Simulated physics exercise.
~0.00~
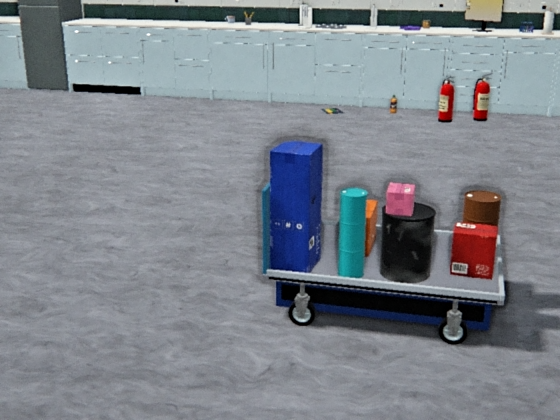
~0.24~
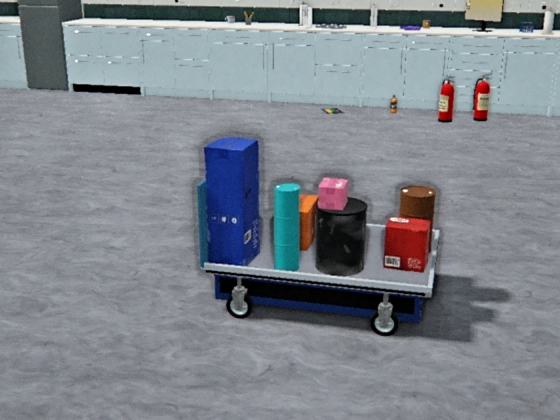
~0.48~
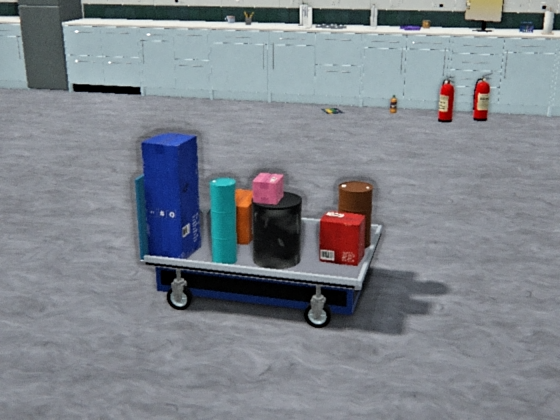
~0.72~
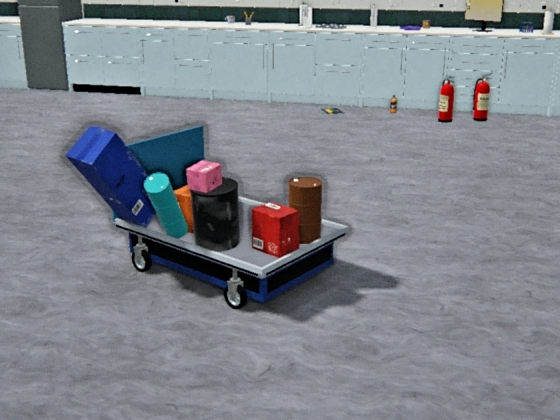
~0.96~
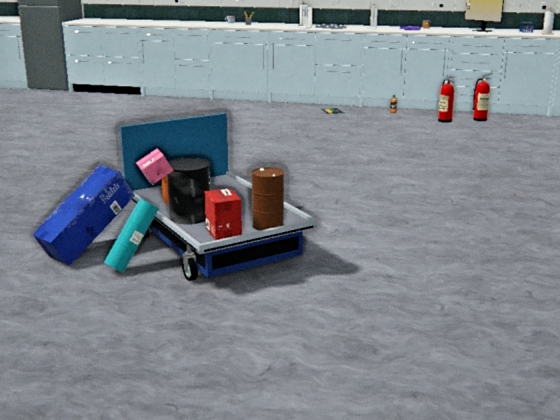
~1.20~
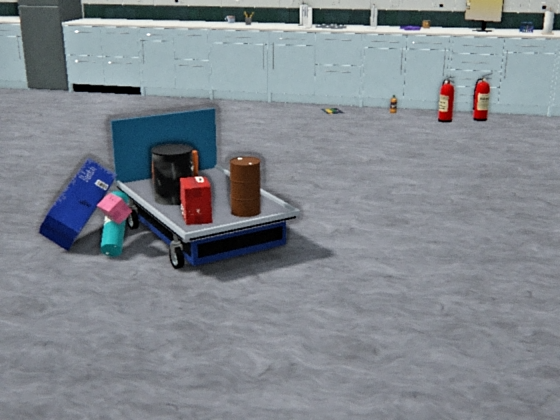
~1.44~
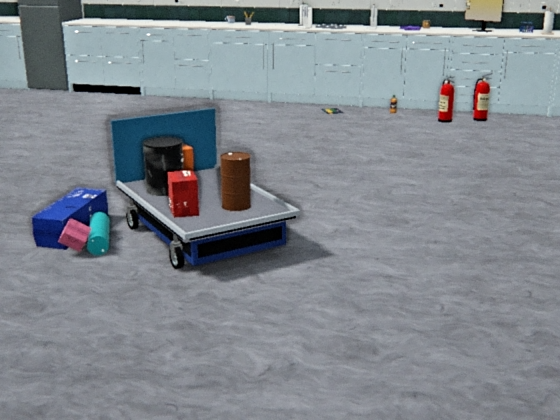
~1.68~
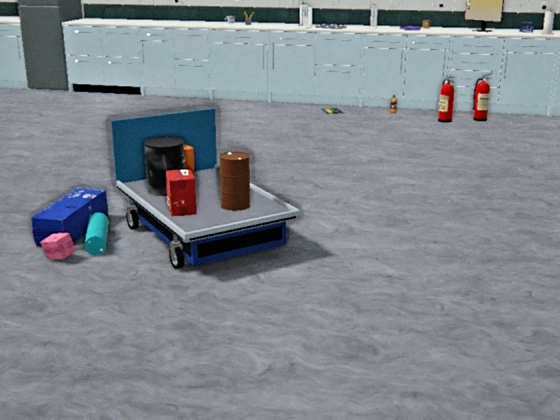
A flat cart loaded with boxes and cans rolled left across the gray floor and swung around, tipping the tall blue box, turquoise can and pink box off its side, then stopped with the red, orange, brown and black items still aboard.
